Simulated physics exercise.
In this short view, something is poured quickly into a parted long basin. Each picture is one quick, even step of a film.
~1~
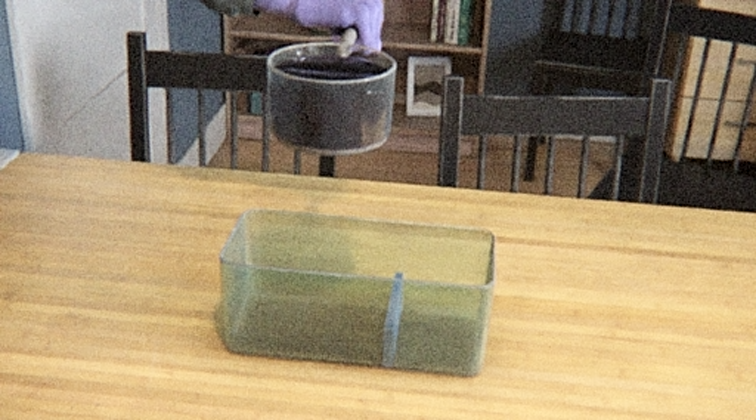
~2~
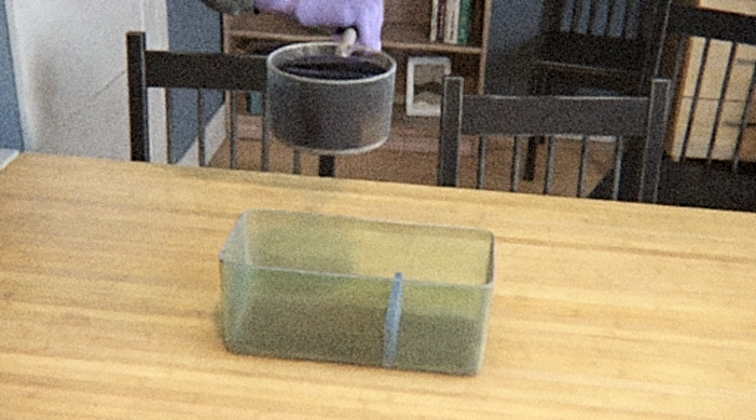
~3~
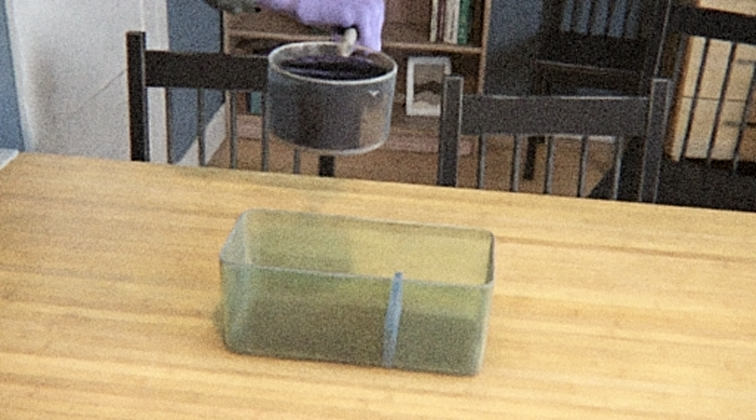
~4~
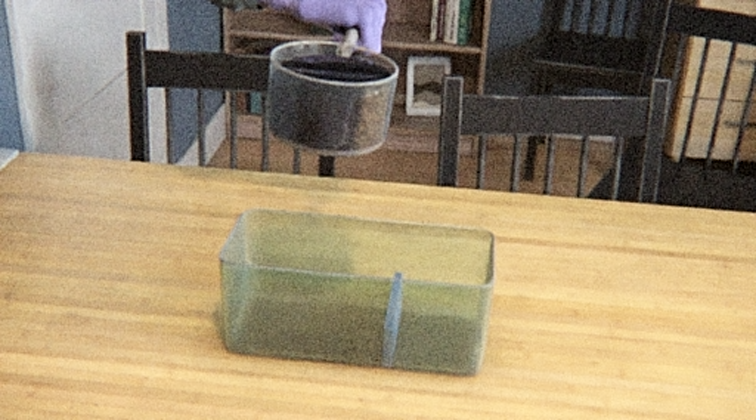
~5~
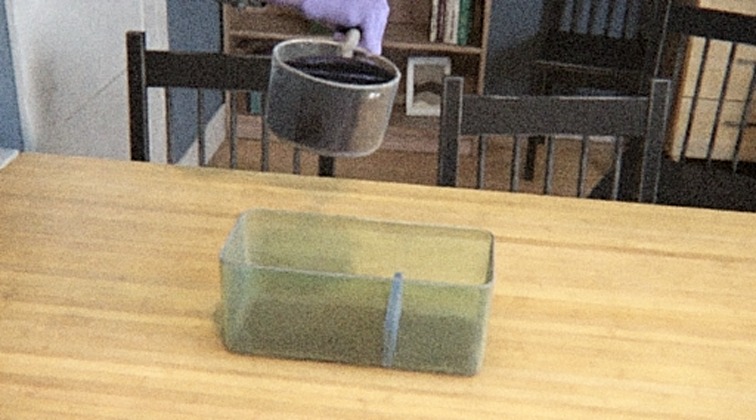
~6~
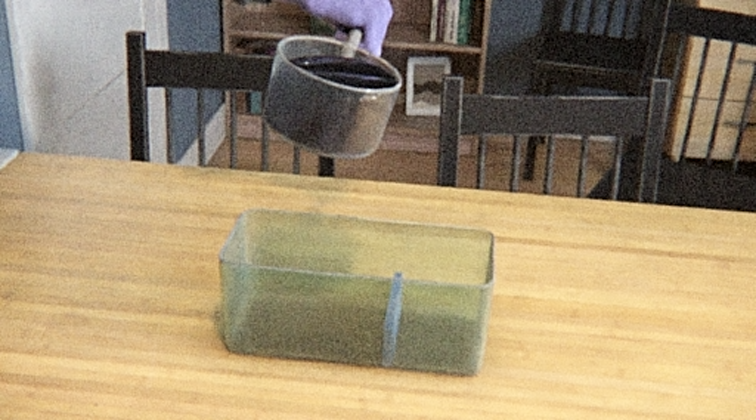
At a wooden table, a purple-gloved hand gradually tilting a round clear container of dark liquid rightward above a divided, greenish long basin.
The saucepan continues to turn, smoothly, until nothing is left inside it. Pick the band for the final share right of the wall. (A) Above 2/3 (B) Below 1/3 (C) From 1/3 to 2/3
A, above 2/3.
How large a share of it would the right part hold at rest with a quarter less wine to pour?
Near 80 %.
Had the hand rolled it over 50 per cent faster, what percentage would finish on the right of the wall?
About 70 %.
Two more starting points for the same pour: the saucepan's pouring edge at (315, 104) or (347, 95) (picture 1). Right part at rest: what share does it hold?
Near 10 in a hundred first, near 45 in a hundred second.
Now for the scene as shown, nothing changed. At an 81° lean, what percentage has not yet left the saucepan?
I'd put it near 50 %.
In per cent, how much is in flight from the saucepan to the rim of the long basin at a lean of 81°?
Close to 40 in a hundred.
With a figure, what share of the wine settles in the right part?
Share approx. 75 %.
A moment on, the saucepan is tipped on its side and 52 per cent is still to pour, 0 is left of the wall and 8 right of it.
Next, the saucepan is tipped right over and 6 per cent is still to pour, 7 is left of the wall and 73 right of it.
Then the saucepan is tipped right over and 0 per cent is still to pour, 18 is left of the wall and 79 right of it.
Later the saucepan is tipped right over and 0 per cent is still to pour, 21 is left of the wall and 77 right of it.
At rest 21 per cent lies left of the wall, 77 right of it and 2 outside.
